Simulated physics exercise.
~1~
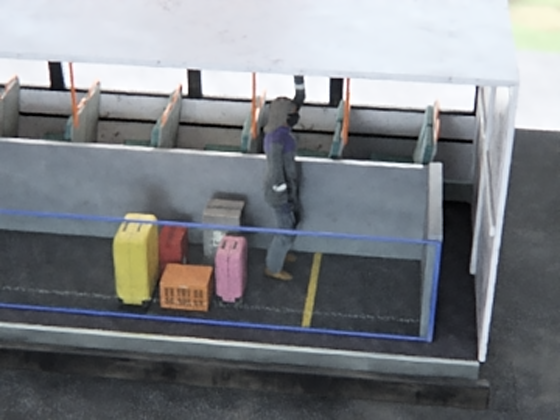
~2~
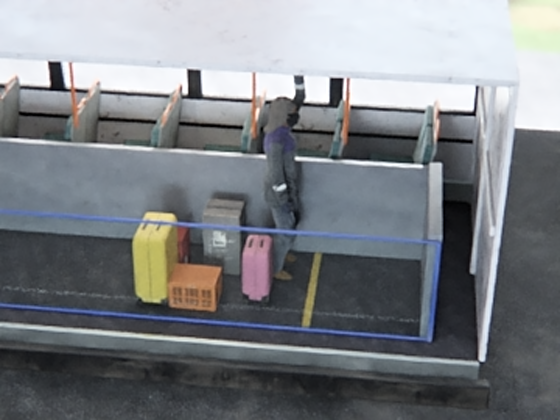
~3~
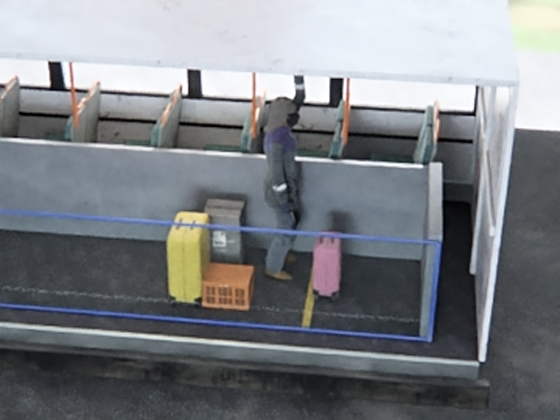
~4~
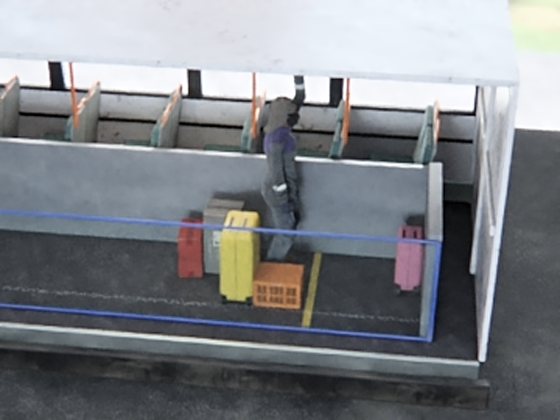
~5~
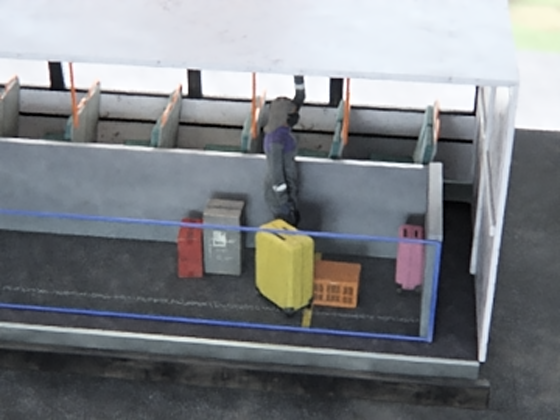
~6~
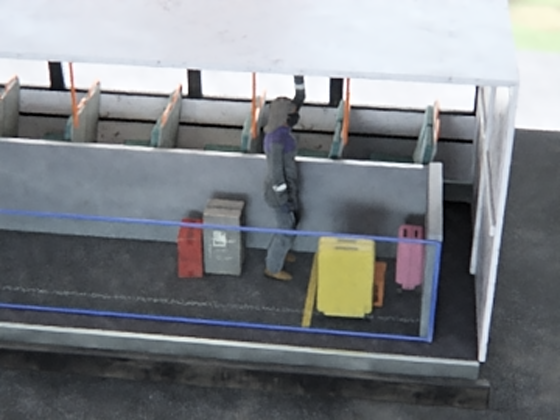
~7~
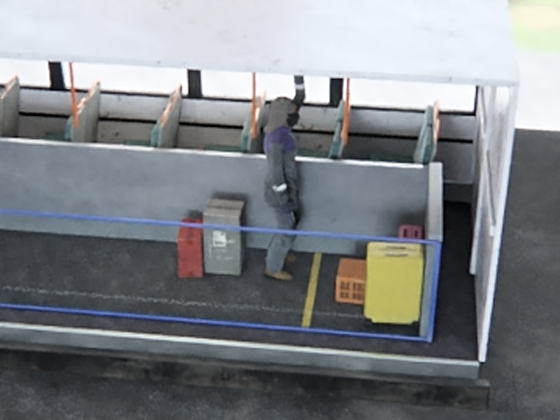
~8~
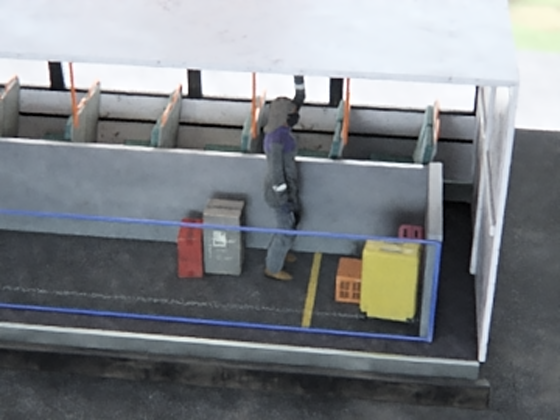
A yellow suitcase, a pink suitcase and an orange crate slide right along the floor past a standing passenger, while a red box shifts slightly and the grey bag stays put; the pink, yellow and orange items end beyond the yellow line, near the right end.
